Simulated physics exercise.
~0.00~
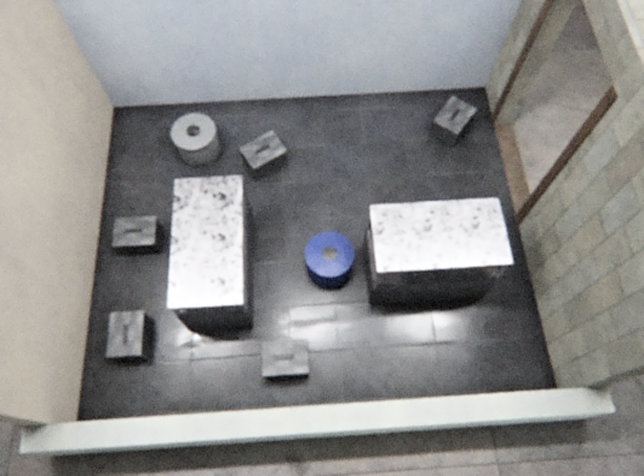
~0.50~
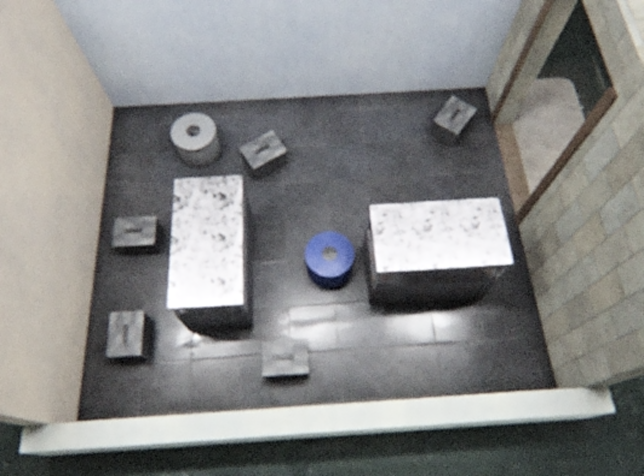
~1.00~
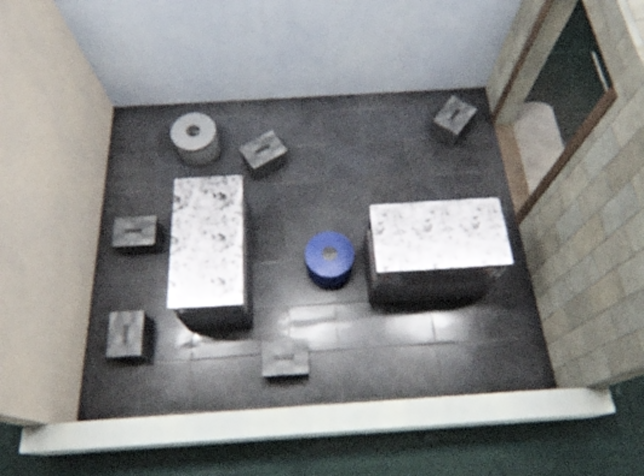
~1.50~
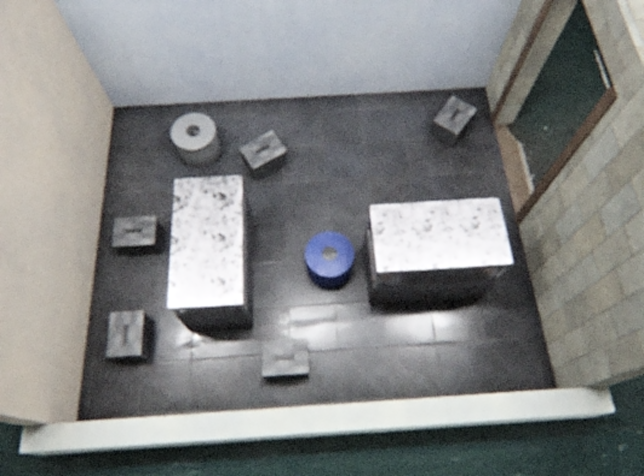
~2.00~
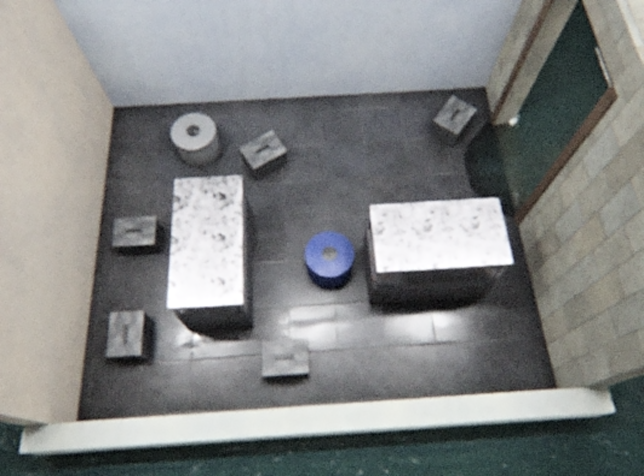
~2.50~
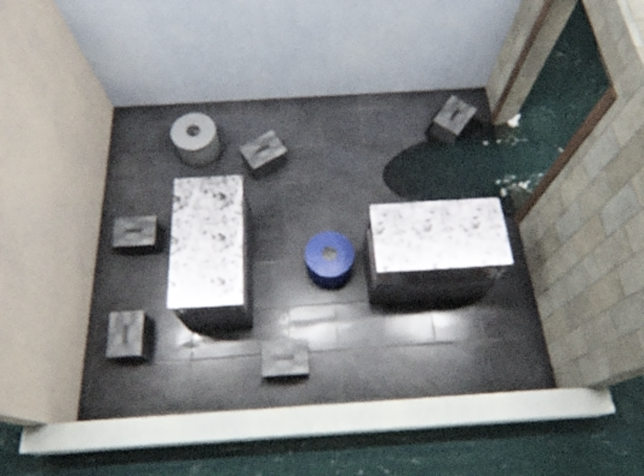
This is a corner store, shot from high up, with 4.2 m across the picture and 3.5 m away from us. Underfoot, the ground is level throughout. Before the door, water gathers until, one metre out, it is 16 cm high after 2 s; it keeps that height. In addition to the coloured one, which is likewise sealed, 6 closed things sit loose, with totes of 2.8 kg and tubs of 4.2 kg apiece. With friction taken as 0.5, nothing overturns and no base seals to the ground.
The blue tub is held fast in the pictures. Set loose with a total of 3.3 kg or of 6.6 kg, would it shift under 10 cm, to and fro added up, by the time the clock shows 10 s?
It stays steady with only the greater amount.
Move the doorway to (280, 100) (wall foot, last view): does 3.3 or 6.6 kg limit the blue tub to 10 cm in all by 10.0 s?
Lab note: Both masses insufficient.
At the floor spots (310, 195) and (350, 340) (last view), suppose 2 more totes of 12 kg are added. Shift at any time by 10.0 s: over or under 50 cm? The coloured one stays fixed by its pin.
Note, in sequence: Not exceeded, not exceeded.
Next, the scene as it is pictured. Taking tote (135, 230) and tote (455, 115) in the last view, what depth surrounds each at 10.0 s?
Some 7 cm at the first, some 10 cm at the second.
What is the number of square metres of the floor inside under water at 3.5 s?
The covered patch comes to about 4.5 m2.
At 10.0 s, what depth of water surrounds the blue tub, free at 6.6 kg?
Depth: Approx. 3 cm.
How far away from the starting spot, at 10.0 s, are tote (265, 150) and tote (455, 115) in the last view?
They sit 140 cm and 200 cm away, in the order given.
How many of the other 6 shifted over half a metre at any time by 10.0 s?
I get 5.
After 3.5 s the blue tub would be 0 cm from its start with 3.3 kg and 0 cm from its start with 6.6 kg; 1 cm of water round it then.
After 4.5 s the blue tub would be 14 cm from its start with 3.3 kg and 0 cm from its start with 6.6 kg; 2 cm of water round it then.
After 7.0 s the blue tub would be 20 cm from its start with 3.3 kg and 0 cm from its start with 6.6 kg; 3 cm of water round it then.
After 10.0 s the blue tub would be 27 cm from its start with 3.3 kg and 0 cm from its start with 6.6 kg; 3 cm of water round it then.
